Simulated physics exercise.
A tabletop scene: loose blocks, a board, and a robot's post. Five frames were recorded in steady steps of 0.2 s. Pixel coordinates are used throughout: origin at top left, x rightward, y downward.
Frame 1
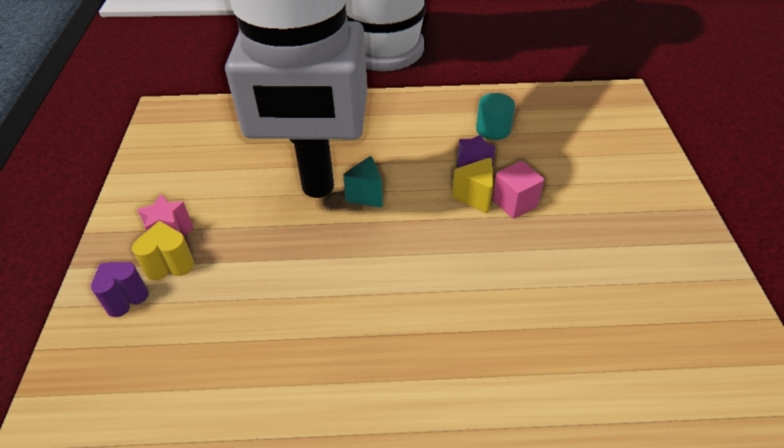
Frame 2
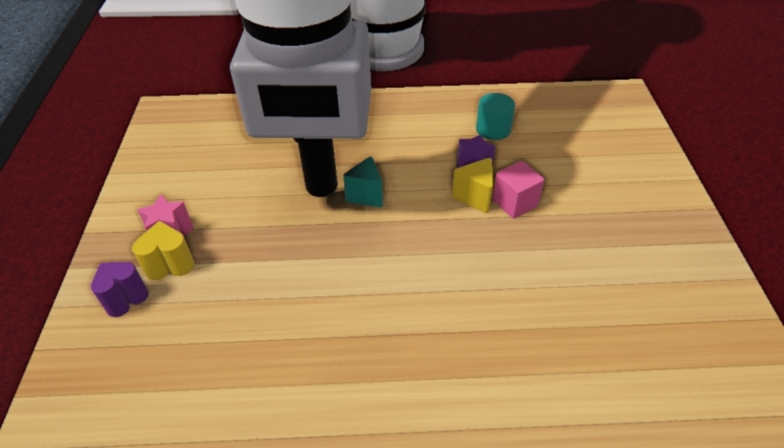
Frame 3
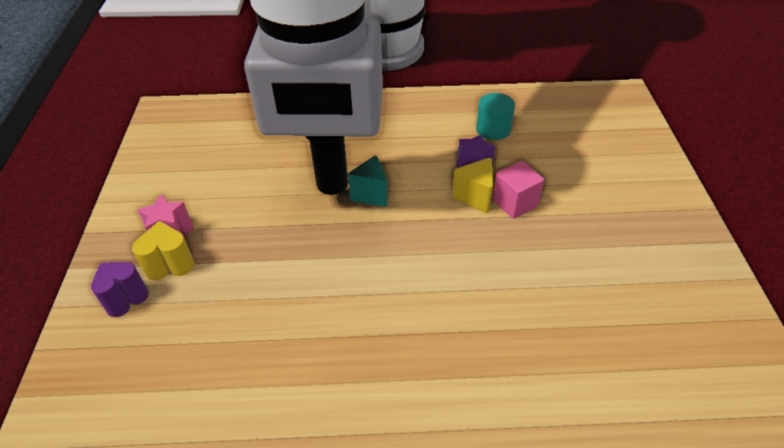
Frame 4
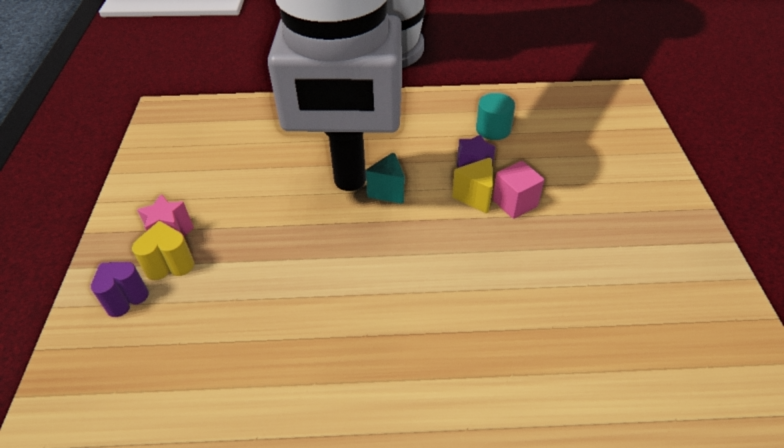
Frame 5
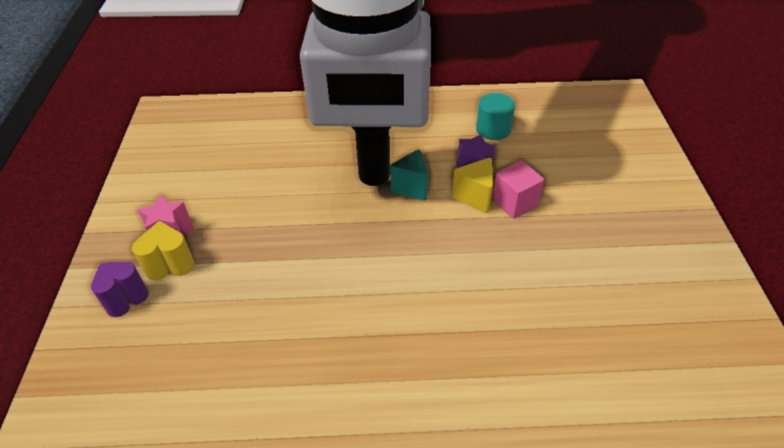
On a wooden tabletop, a robot's black post pushes a turquoise triangular block to the right.
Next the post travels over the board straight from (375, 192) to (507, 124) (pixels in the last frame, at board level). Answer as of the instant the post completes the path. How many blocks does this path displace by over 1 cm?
Looking at the path, I think two of the blocks end up more than 1 cm away.
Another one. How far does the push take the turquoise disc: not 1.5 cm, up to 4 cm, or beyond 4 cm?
It travels more than 4 cm.
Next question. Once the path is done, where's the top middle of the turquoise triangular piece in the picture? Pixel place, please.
The top centre is at (451, 152).
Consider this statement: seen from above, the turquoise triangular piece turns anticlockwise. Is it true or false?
False.
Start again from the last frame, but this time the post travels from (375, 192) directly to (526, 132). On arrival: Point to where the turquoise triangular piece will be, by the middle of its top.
Final place: (465, 152).
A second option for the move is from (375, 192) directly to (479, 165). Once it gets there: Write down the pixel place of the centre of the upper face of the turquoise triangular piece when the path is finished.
At (496, 156).
What follows on the original path. One third of the way, post at (423, 153); turquoise triangular piece at (447, 156), turned 90° clockwise.
Two thirds of the way, post at (469, 129); turquoise triangular piece at (451, 152), turned 120° clockwise.
At the end, post at (509, 109); turquoise triangular piece at (451, 152), turned 120° clockwise; purple star-shaped block in place; turquoise disc at (529, 84).
